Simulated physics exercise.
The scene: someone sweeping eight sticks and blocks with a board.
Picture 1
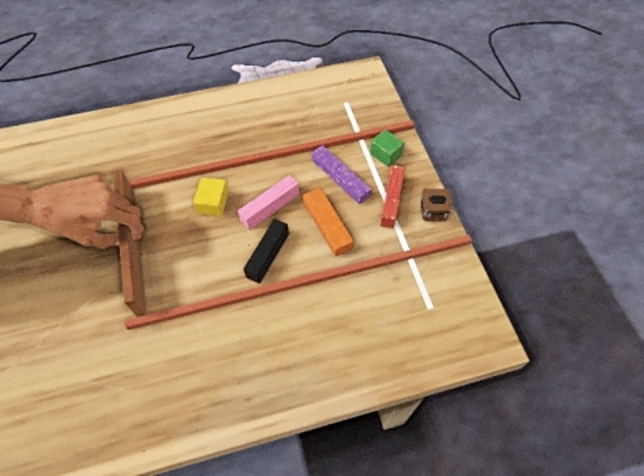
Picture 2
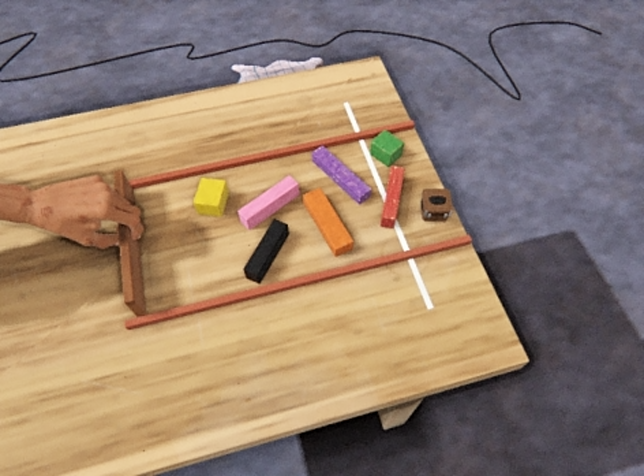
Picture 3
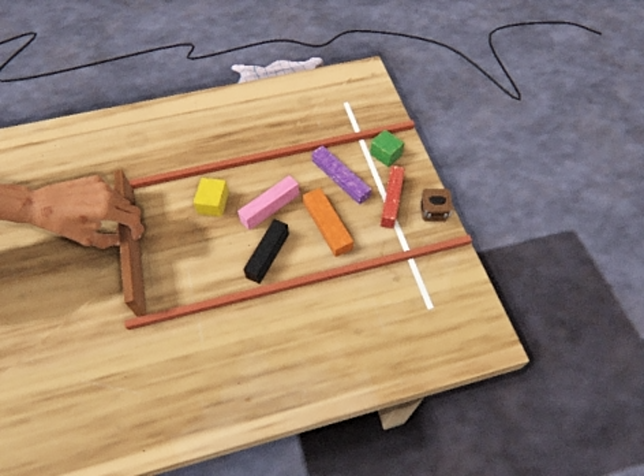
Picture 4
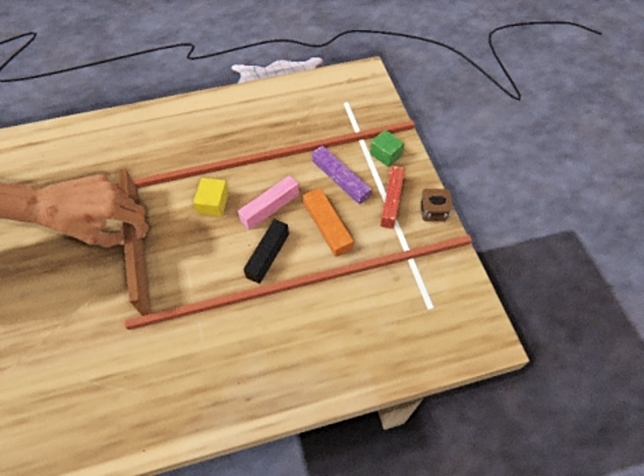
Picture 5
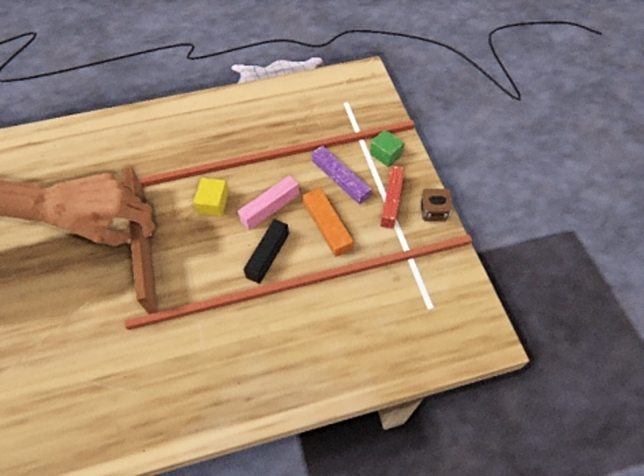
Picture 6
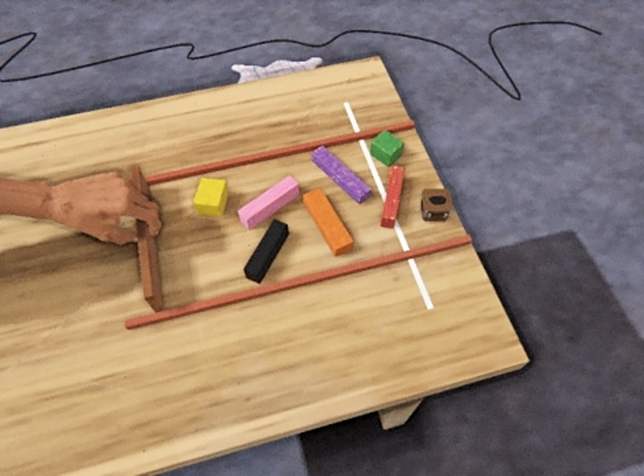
A hand slides a wooden board slightly right toward colored blocks that stay still.
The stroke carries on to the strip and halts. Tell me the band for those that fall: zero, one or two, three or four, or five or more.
Outcome: The number that fall off is one or two.
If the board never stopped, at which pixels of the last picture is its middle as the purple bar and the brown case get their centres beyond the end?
Near (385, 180) and (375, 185).
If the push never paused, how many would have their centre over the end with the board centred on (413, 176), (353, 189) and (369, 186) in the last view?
In that order 4, 0 and 1.
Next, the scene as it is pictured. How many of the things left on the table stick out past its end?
The number is 2.
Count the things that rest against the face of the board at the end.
The number is 3.
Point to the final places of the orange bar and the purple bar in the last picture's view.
First (423, 211), then (427, 154).
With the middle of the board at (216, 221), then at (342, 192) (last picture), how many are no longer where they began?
The counts are 1 and 7.
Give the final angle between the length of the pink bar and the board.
About 40°.
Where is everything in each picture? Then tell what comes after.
The first picture shows brown case (436, 206); green block (387, 148); red bar (393, 197); board (129, 240); tape (383, 193).
The second picture shows green block (387, 149); black stick (267, 251).
The third picture shows red bar (393, 197); yellow block (212, 197).
The fourth picture shows brown case (435, 206); purple bar (341, 175).
The fifth picture shows green block (387, 149); pink bar (270, 203).
The sixth picture shows brown case (435, 206); green block (387, 149); red bar (393, 197); board (147, 237); tape (383, 193).
Soon after, none off yet; brown case at rest near (435, 206); green block at rest near (387, 149); red bar at rest near (393, 197).
In the end, the number that fall off is one or two; gone, green block and brown case.
